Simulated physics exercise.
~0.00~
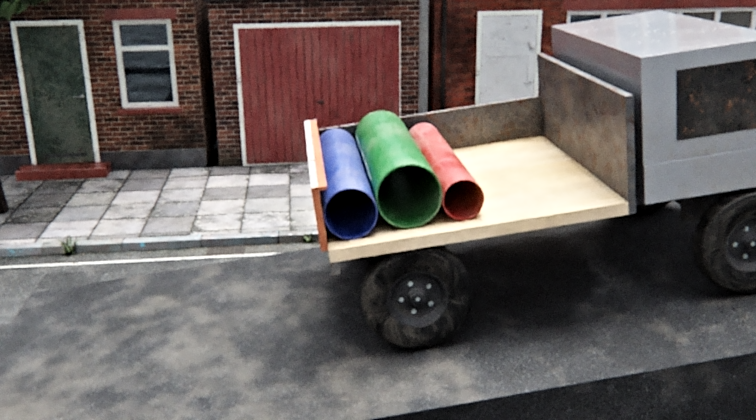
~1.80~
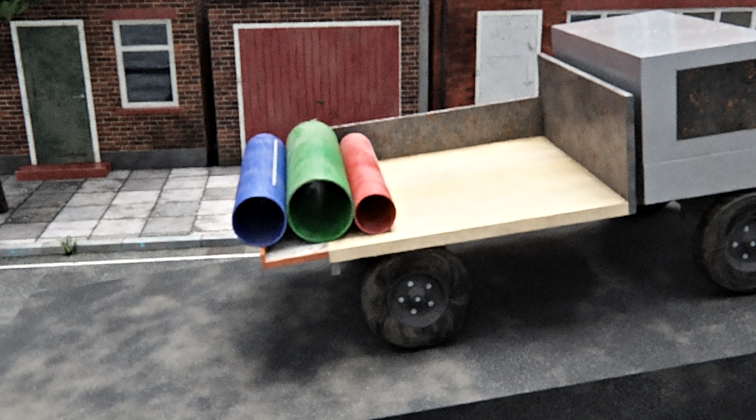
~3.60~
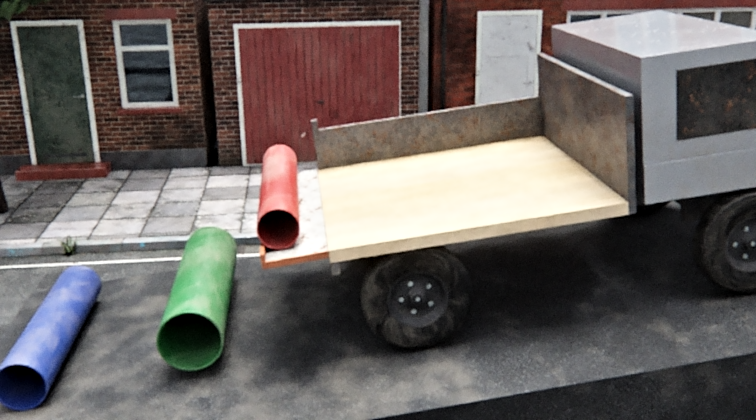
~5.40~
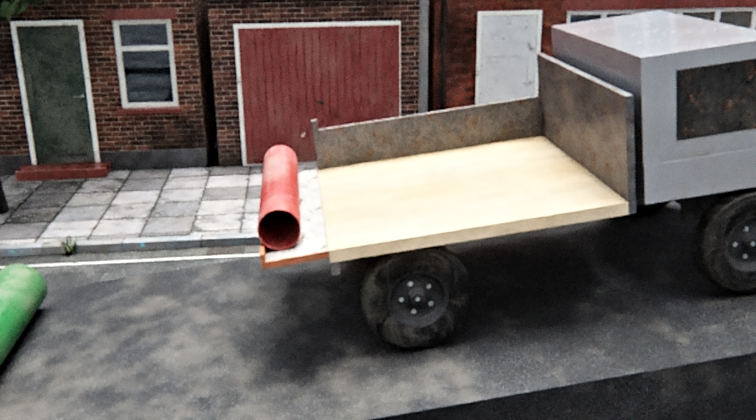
Brick-lined street, blue and green pipes rolling off a truck's lowered tailgate onto the road, red pipe stopping on the gate.
